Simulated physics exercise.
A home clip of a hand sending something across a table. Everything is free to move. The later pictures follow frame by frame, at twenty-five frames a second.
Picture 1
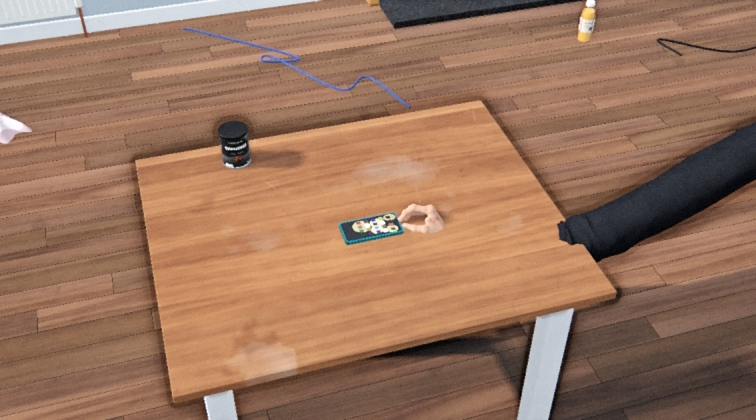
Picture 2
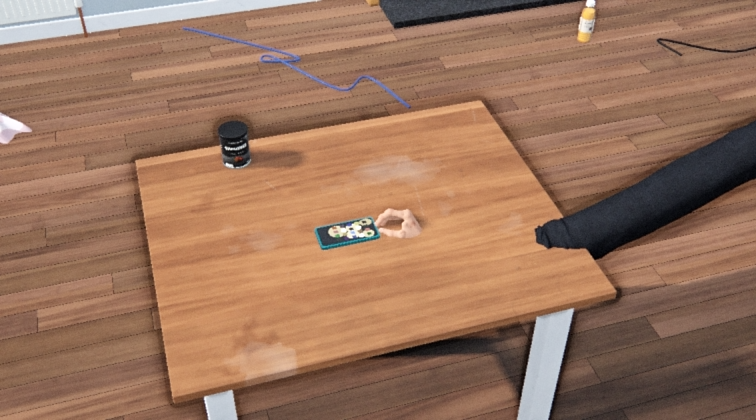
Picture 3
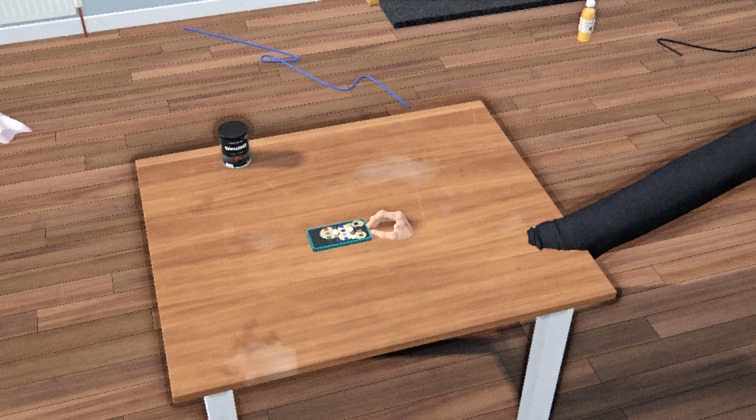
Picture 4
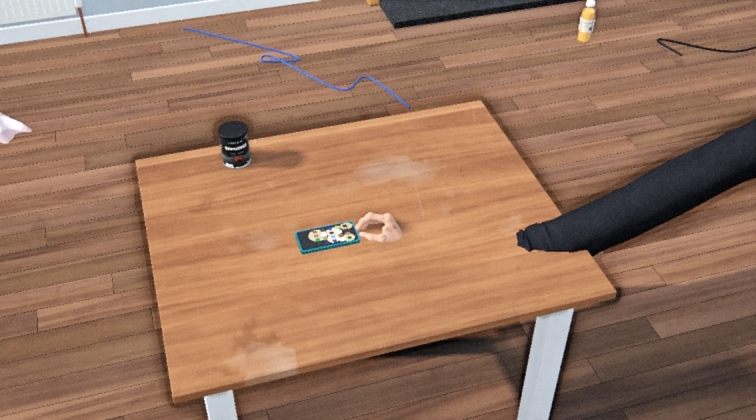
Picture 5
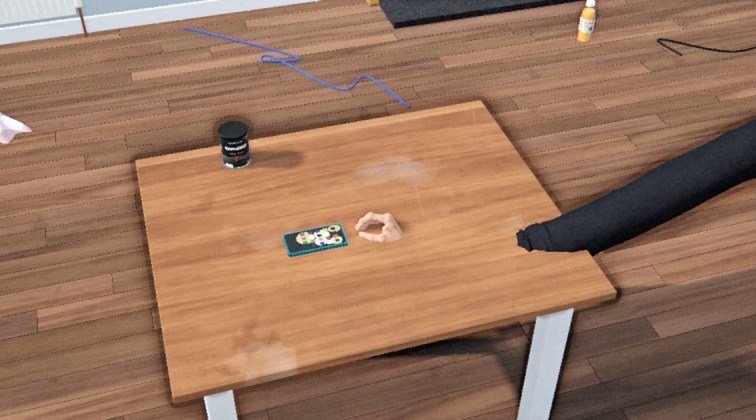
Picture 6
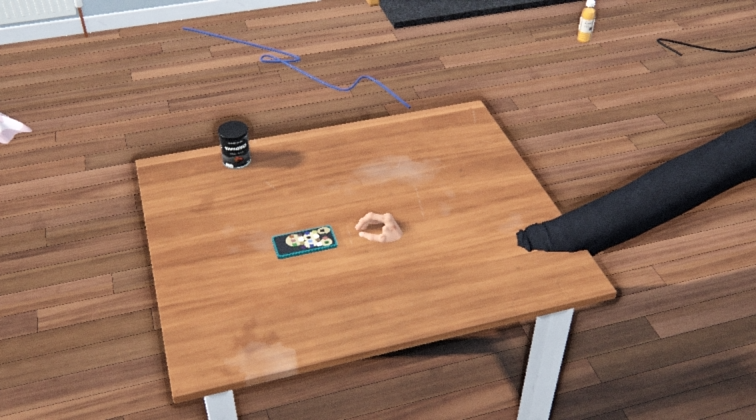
At the start, a hand at the end of a dark sleeve touches a turquoise phone near the middle of a wooden table, with a dark jar behind. The hand pushes the phone left, then stays still while the phone slides a little farther left, leaving a gap between them.
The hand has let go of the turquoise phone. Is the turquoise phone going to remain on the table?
The turquoise phone stays on the table.
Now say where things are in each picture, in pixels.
Under the hand; turquoise phone (371, 229), in the first frame.
Under the hand; turquoise phone (347, 233), in the second frame.
Under the hand; turquoise phone (339, 235), in the third frame.
Turquoise phone (328, 237), in the fourth frame.
Turquoise phone (315, 240) moved a little, in the fifth frame.
Turquoise phone (304, 242) moved a little, in the sixth frame.
Then, 0.10 s later than the last frame, turquoise phone moved about its own width near (286, 246).
Then, 0.20 s later than the last frame, turquoise phone moved about its own width near (279, 247).
When it is over, moved from the start, turquoise phone. End places, in pixels of the last picture, turquoise phone near (279, 247).
